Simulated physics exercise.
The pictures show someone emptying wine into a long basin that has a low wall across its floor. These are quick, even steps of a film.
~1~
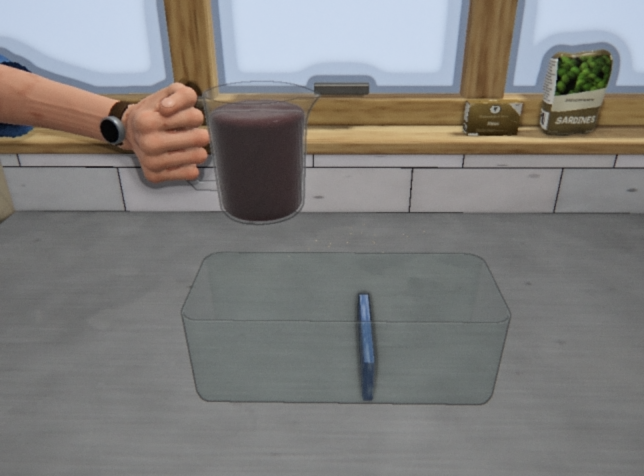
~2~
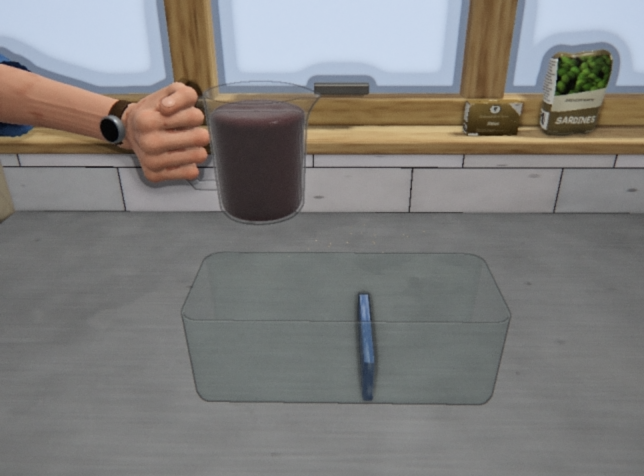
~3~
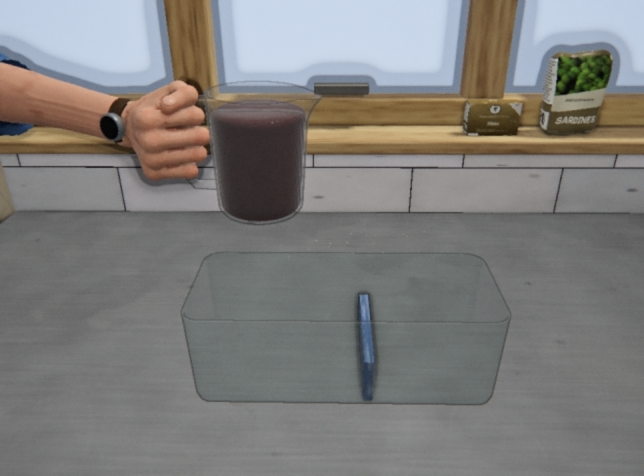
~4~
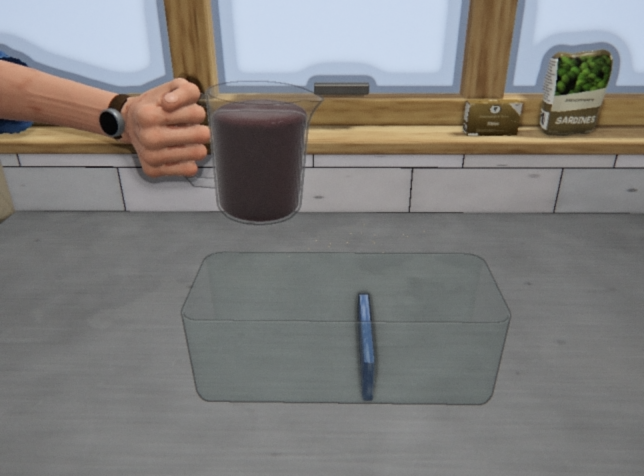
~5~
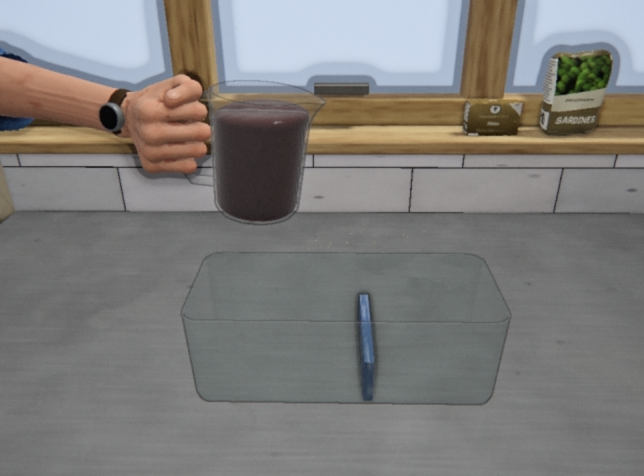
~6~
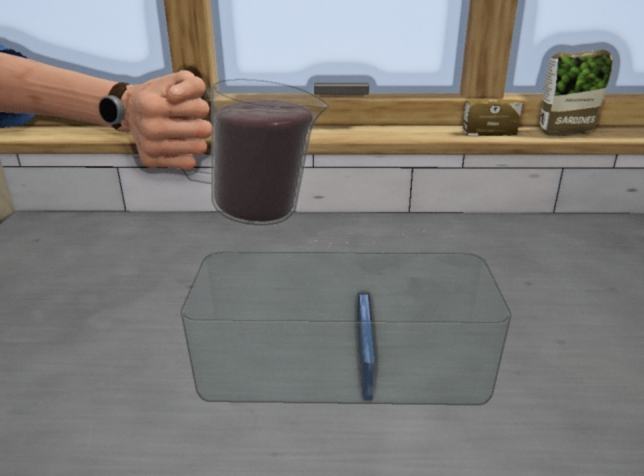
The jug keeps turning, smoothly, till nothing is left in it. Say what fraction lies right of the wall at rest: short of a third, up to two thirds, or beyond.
In the end over two thirds is right of the wall.
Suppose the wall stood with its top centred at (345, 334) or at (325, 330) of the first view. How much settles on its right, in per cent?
About 95 and 95 per cent.
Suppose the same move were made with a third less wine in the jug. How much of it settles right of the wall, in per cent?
Roughly 90 in a hundred.
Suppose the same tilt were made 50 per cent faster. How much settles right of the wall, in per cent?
About 95 per cent.
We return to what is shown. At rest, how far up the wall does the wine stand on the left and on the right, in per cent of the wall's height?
Some 0 per cent left and 60 right.
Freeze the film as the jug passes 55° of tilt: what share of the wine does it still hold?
About 85 per cent.
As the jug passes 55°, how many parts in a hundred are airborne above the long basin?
It comes to 10 per cent or so.
A moment on, the tilt is 55° and 87 per cent is still to pour, 0 is left of the wall and 2 right of it.
Next, the tilt is 87° and 44 per cent is still to pour, 1 is left of the wall and 35 right of it.
Then the tilt is 97° and 7 per cent is still to pour, 2 is left of the wall and 84 right of it.
Later the tilt is 97° and 1 per cent is still to pour, 4 is left of the wall and 94 right of it.
In the end 5 per cent lies left of the wall, 94 right of it and 1 outside.
